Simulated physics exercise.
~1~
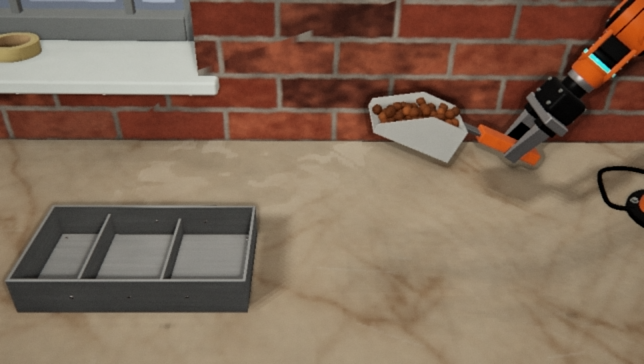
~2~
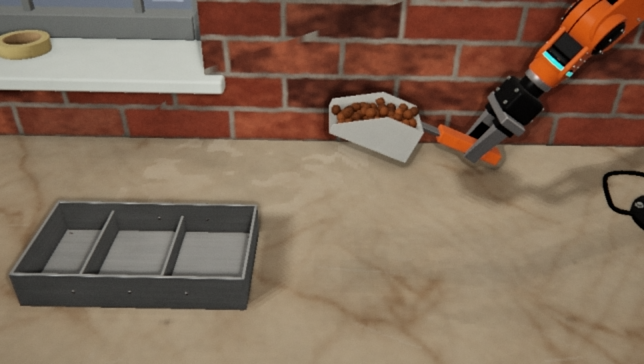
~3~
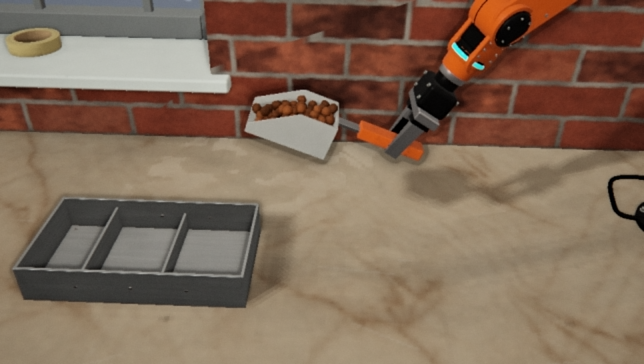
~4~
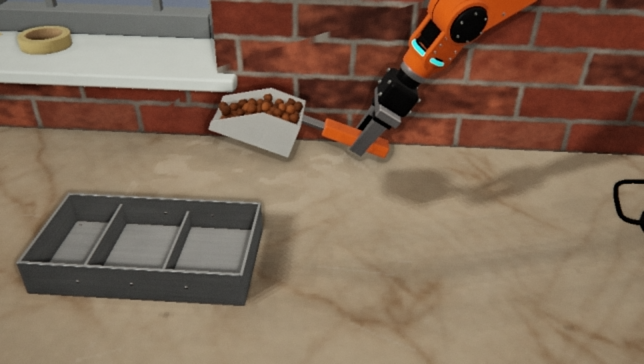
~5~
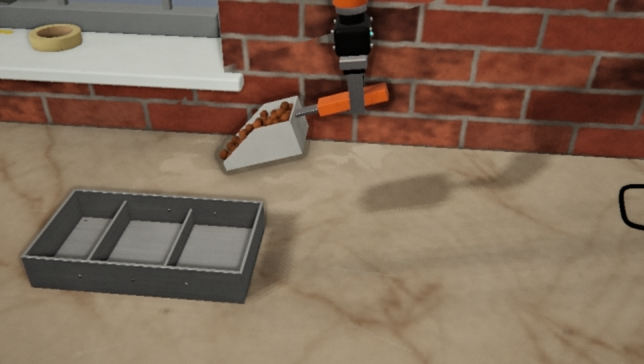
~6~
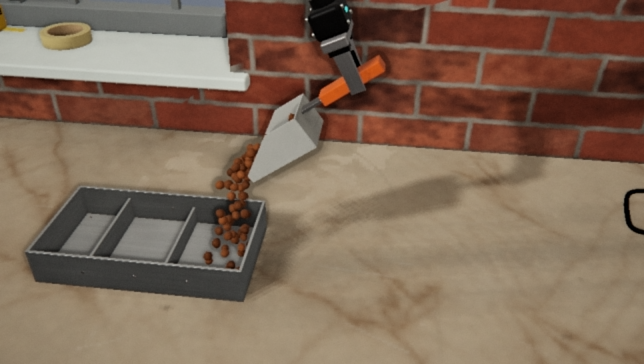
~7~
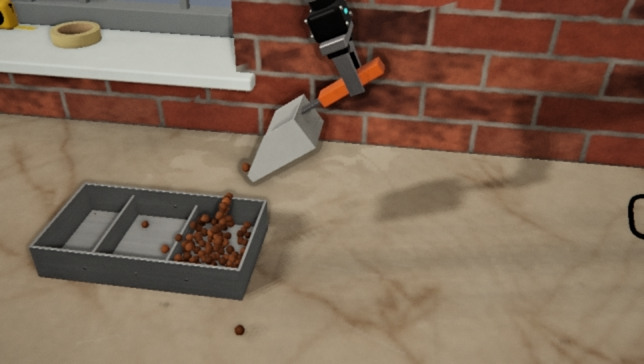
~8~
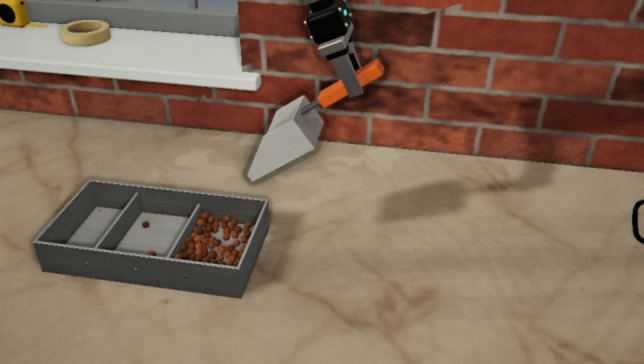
An orange and black robot arm holds a pale grey scoop of brown hazelnuts by its orange handle, above a beige marbled counter before a red brick wall, seen from slightly above. A dark grey box with three compartments sits at the left, below a white shelf holding a roll of tape. The arm carries the scoop left, then tips it steeply towards the box. The nuts pour into the right compartment, while a few stray and one lands on the counter in front. Finally the emptied scoop hangs still, with nearly all the nuts in the right compartment and a couple in the middle.
